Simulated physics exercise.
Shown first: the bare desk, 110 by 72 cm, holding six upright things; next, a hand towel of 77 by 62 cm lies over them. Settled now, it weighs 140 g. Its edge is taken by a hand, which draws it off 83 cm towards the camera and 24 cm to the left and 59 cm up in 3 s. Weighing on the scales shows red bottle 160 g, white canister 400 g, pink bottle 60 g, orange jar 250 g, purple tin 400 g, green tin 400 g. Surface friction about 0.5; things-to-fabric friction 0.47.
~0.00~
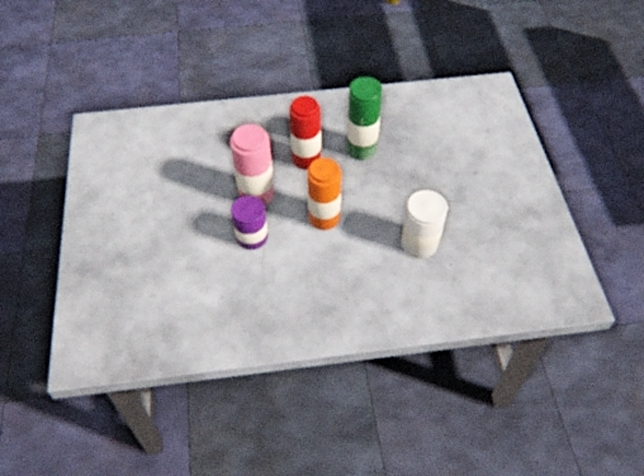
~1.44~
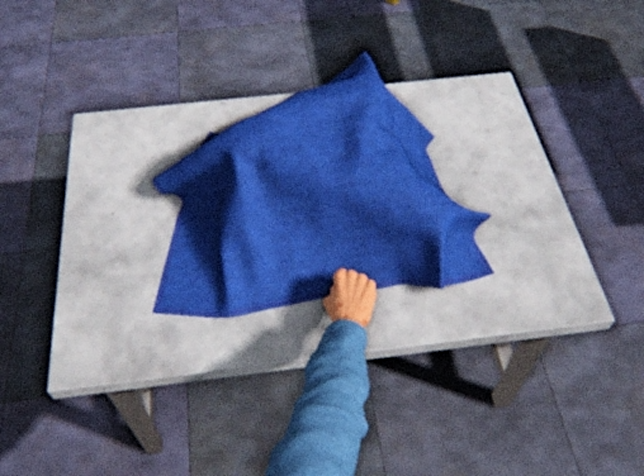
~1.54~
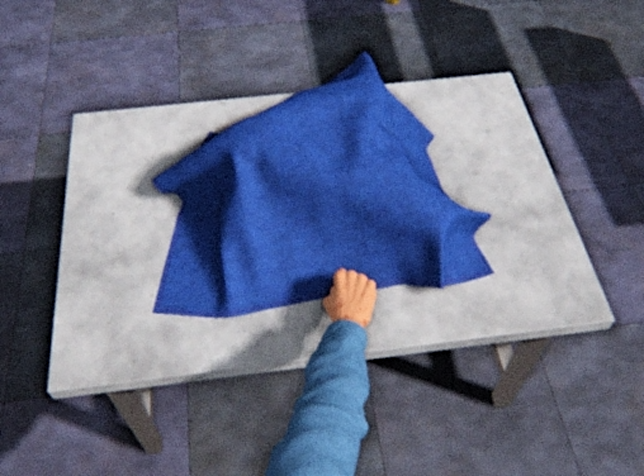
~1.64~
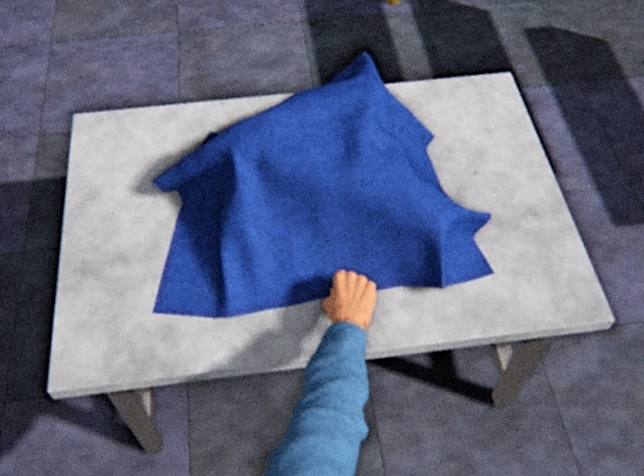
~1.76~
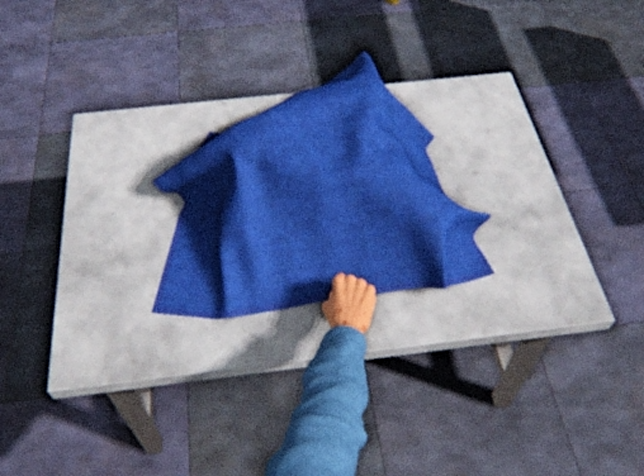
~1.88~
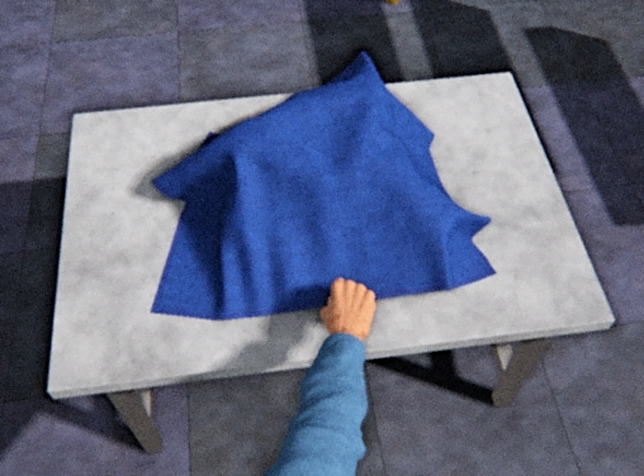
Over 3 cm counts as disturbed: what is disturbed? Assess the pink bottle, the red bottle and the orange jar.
Pink bottle - disturbed, red bottle - undisturbed, orange jar - undisturbed.
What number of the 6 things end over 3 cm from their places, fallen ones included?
It adds up to 1.
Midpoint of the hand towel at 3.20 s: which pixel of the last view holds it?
Around (306, 362).
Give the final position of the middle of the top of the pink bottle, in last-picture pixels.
In the last view, the top sits at about (282, 210).
After 2.5 s, middle of the hand towel at (309, 219); pink bottle 3 cm off its start.
After 3.2 s, middle of the hand towel at (306, 362); pink bottle on its side, 9 cm off its start.
After 3.9 s, middle of the hand towel at a place out of view; pink bottle on its side, 9 cm off its start at (282, 210).
After 4.5 s, middle of the hand towel at a place out of view; pink bottle on its side, 9 cm off its start.
After 5.3 s, middle of the hand towel at a place out of view; pink bottle on its side, 9 cm off its start at (282, 210), orange jar 0 cm off its start at (325, 169), red bottle 0 cm off its start at (305, 104).
